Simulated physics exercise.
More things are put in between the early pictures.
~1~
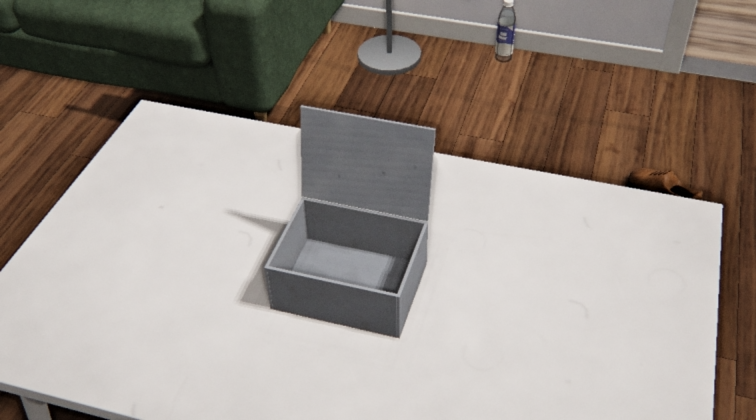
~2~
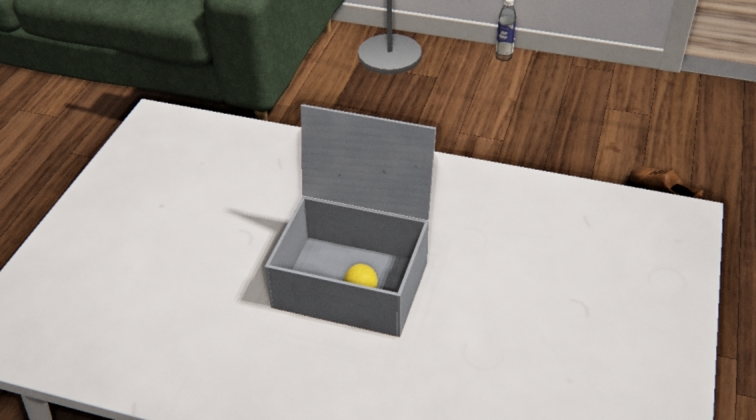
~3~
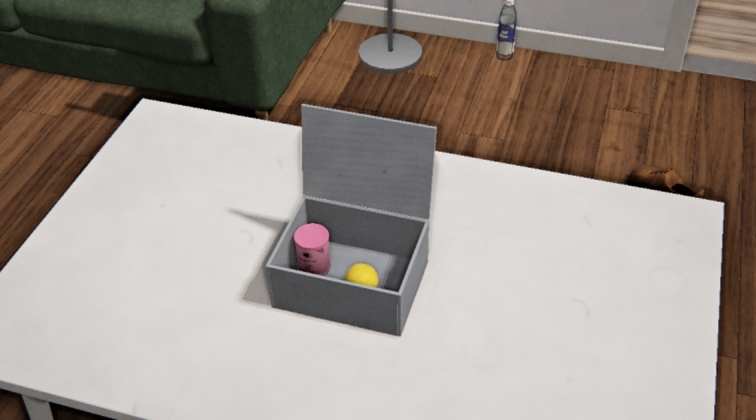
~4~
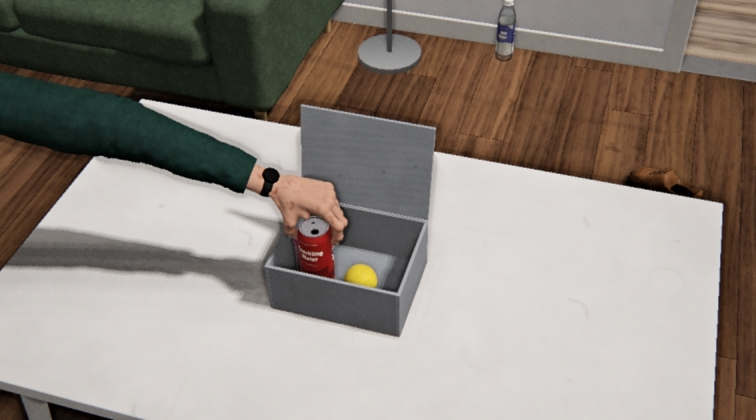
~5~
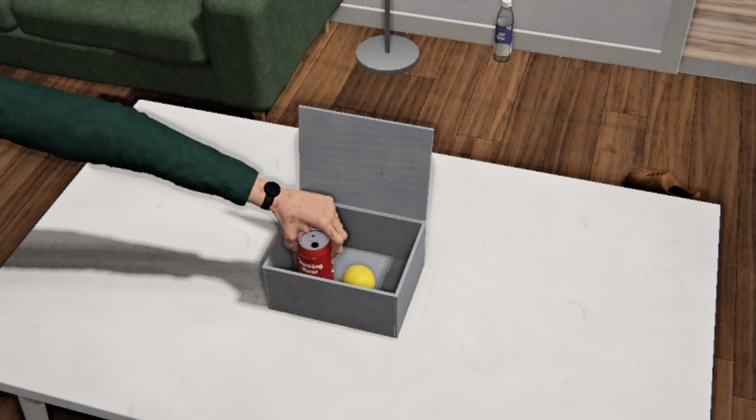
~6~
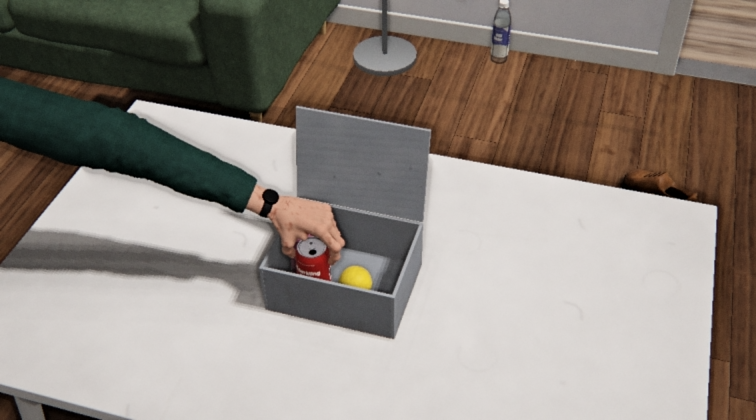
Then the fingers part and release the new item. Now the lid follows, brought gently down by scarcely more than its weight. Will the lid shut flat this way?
No.
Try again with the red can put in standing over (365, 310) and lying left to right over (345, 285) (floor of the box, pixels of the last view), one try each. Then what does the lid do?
Case one: Lid left up; case two: Lid down.
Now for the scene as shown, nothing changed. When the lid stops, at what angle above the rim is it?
It stays some 16° above the rim.
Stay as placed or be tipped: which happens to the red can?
It stays as it was set.
Then, 1.30 s later than the last frame, lid 80° above the rim.
Then, 1.70 s later than the last frame, lid 46° above the rim.
Then, 2.40 s later than the last frame, lid 16° above the rim.
When it is over, lid 16° above the rim; all 3 as before. End places, in pixels of the last picture, red can near (314, 273).
